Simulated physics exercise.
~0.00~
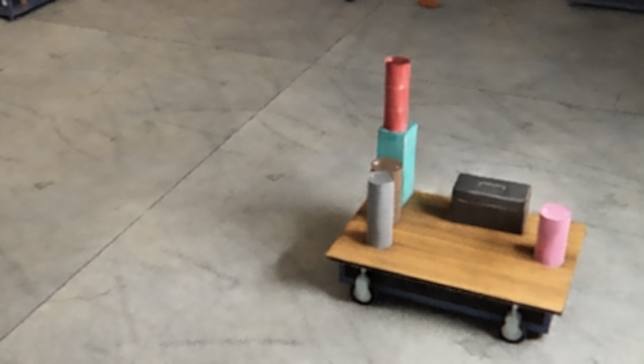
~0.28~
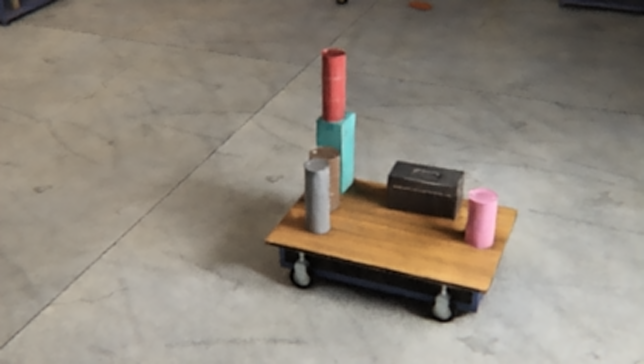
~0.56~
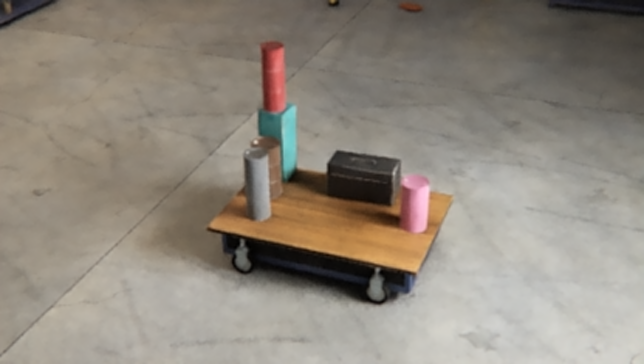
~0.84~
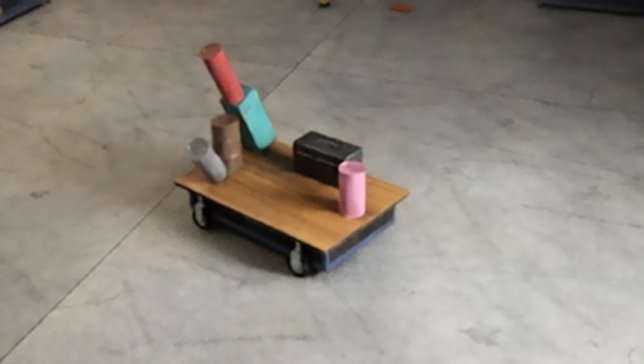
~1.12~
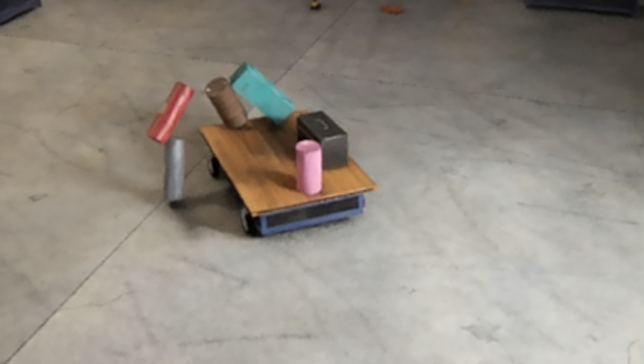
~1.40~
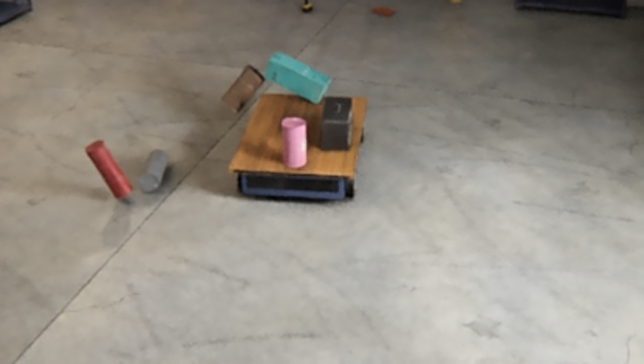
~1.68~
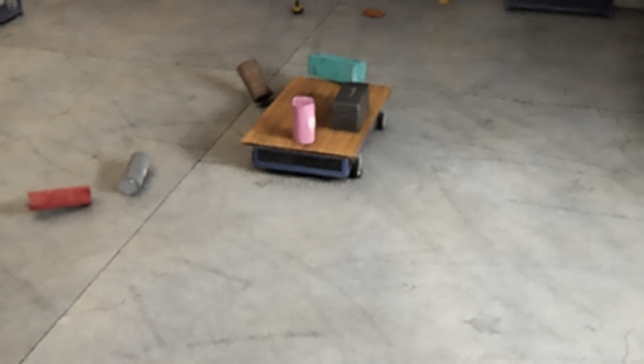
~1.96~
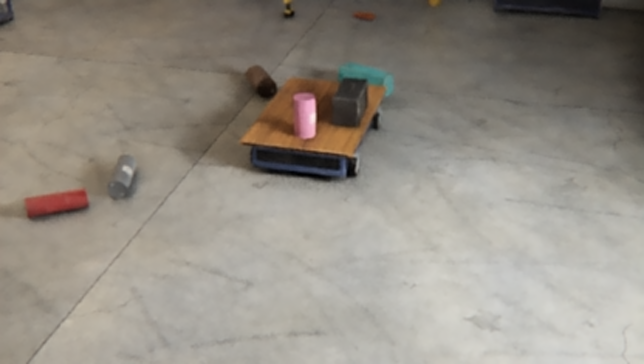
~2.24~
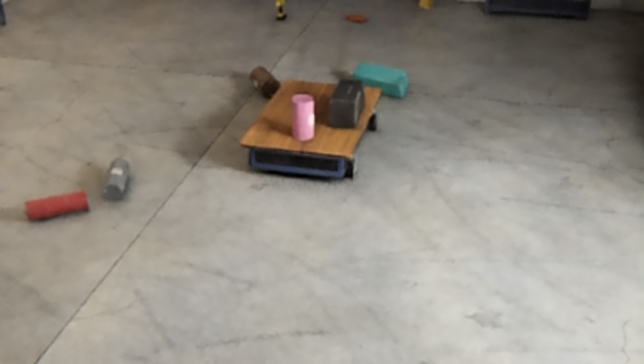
A low wooden-topped cart rolls leftward across a grey concrete floor, seen from slightly above. A red canister stands on a turquoise box at its back left, with brown and grey canisters close by, a black toolbox behind and a pink canister at the right. As the cart swings away into a turn, the red and grey canisters tip and tumble off to the left. The brown canister and turquoise box topple off the far side. The cart stops with the toolbox and upright pink canister still aboard, the other four lying on the floor.
